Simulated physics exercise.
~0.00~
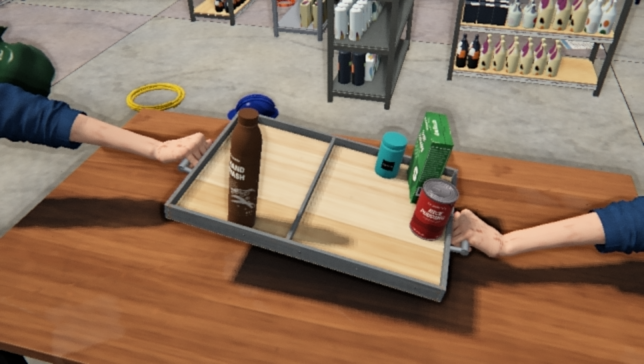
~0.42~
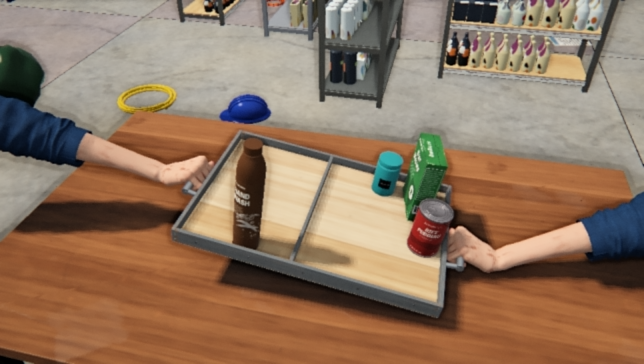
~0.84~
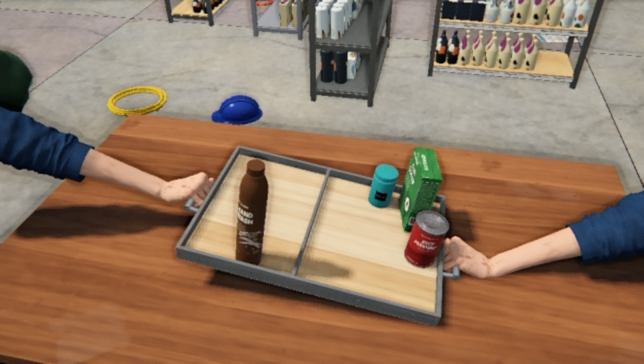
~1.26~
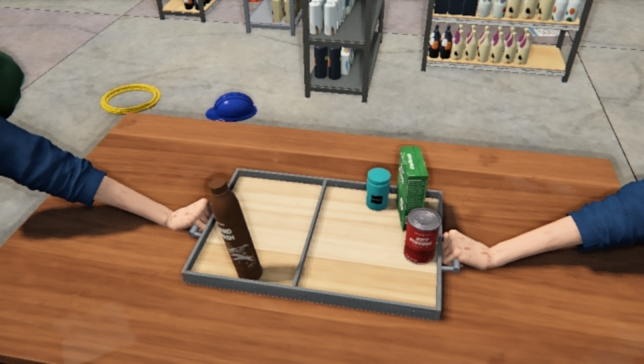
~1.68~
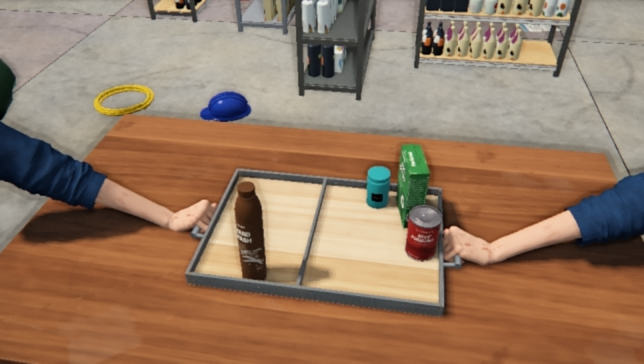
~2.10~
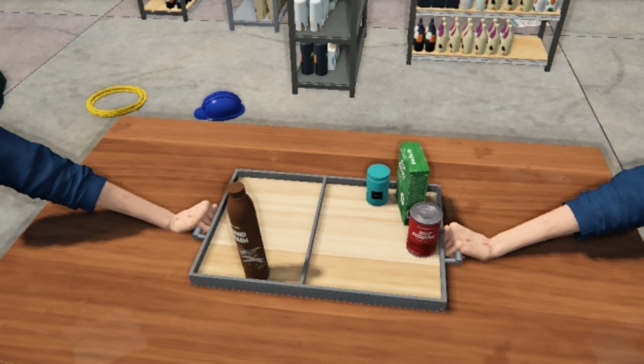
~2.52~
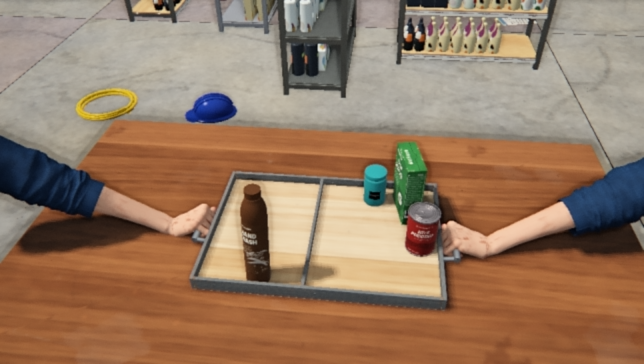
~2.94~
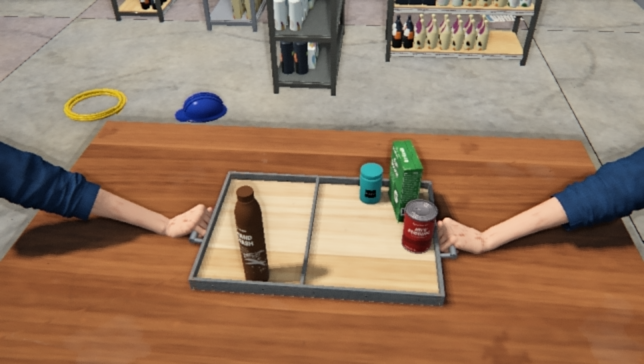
At first, two hands hold a tilted wooden tray over a table, its right edge low, with a tall brown bottle in the left section and a turquoise jar, a green packet and a red tin in the right. The hands lower the left side until the tray lies flat on the tabletop. As it lands, the brown bottle tips noticeably to the left, while the other three things stay upright. The bottle then rocks back and forth in smaller and smaller wobbles. It ends standing in the left section, with all four things upright and both hands still at the tray's handles.
